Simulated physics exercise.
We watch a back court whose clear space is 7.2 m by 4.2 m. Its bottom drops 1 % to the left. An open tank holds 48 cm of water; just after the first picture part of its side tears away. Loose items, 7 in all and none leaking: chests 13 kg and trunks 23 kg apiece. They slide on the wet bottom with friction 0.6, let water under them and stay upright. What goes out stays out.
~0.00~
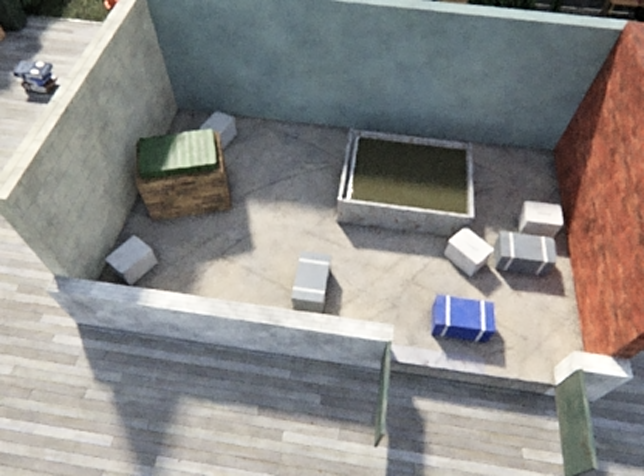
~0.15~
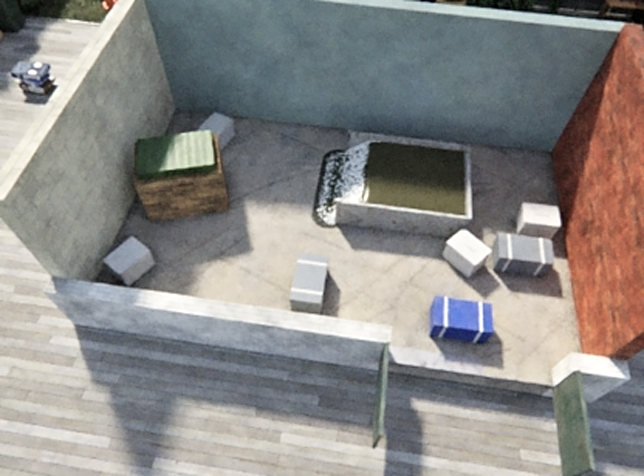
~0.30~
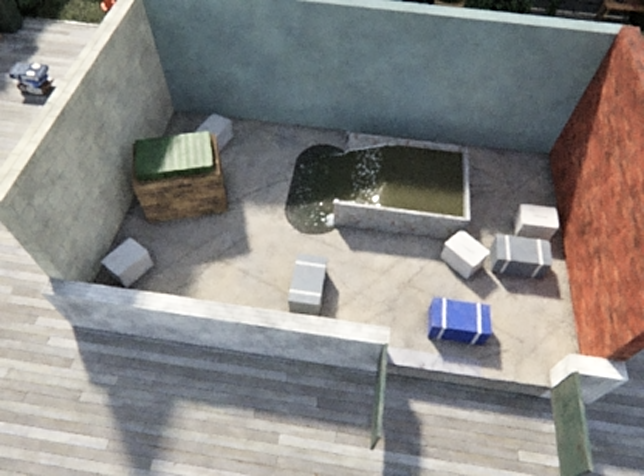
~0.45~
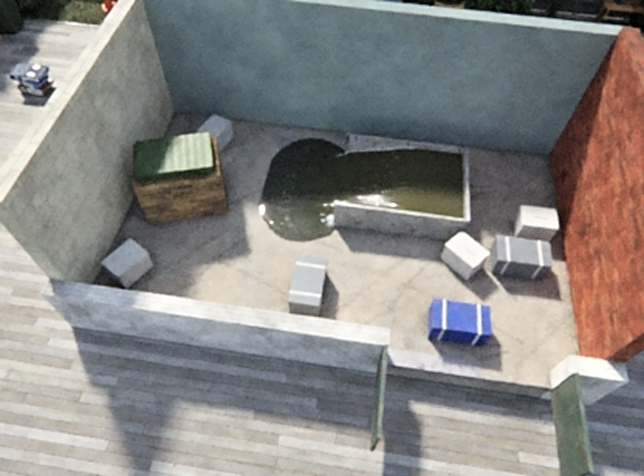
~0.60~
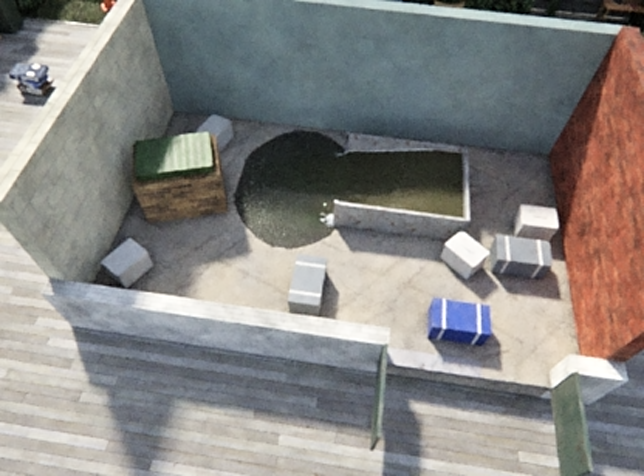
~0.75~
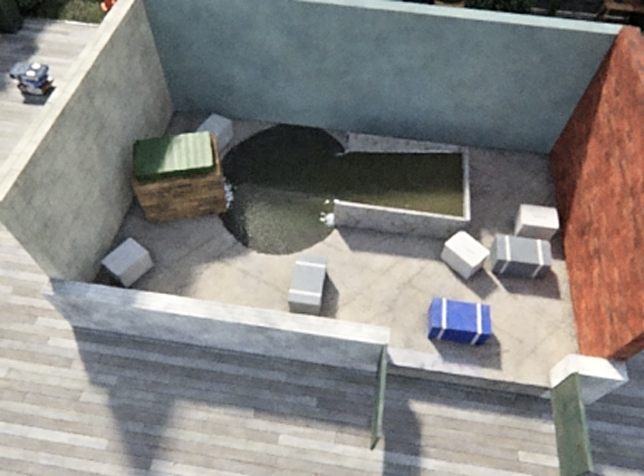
To begin with, an open tank of murky water stands in a walled court among scattered pale boxes and a blue trunk. Its left side gives way and water pours out foaming, then spreads leftward in a dark, rounded pool that reaches the grass-topped wooden block, while the boxes and trunk stay put.
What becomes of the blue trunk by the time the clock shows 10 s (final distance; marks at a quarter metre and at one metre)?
Blue trunk holds its place.
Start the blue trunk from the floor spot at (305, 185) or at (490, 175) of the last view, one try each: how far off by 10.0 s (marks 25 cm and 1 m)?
In that order: It slides a little; it stays put.
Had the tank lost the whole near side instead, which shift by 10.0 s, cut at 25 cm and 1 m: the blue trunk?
Then the blue trunk travels far.
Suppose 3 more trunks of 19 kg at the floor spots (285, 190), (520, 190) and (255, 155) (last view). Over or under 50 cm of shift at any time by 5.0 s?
In that order: More, under, over.
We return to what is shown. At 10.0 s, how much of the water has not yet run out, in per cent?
Some 98 per cent remains.
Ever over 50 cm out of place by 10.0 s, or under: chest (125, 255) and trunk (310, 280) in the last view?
In turn: More, over.
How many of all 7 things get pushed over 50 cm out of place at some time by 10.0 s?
That makes 3.
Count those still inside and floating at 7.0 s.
At that moment 2.
After 2.0 s the blue trunk is near (462, 316), 0.0 m from its start, aground; 0 of 7 are out; 1 afloat.
After 4.5 s the blue trunk is near (462, 316), 0.0 m from its start, aground; 0 of 7 are out; 2 afloat.
After 7.0 s the blue trunk is near (462, 316), 0.0 m from its start, aground; 0 of 7 are out; 2 afloat.
After 10.0 s the blue trunk is near (462, 316), 0.0 m from its start, aground; 0 of 7 are out; 1 afloat.
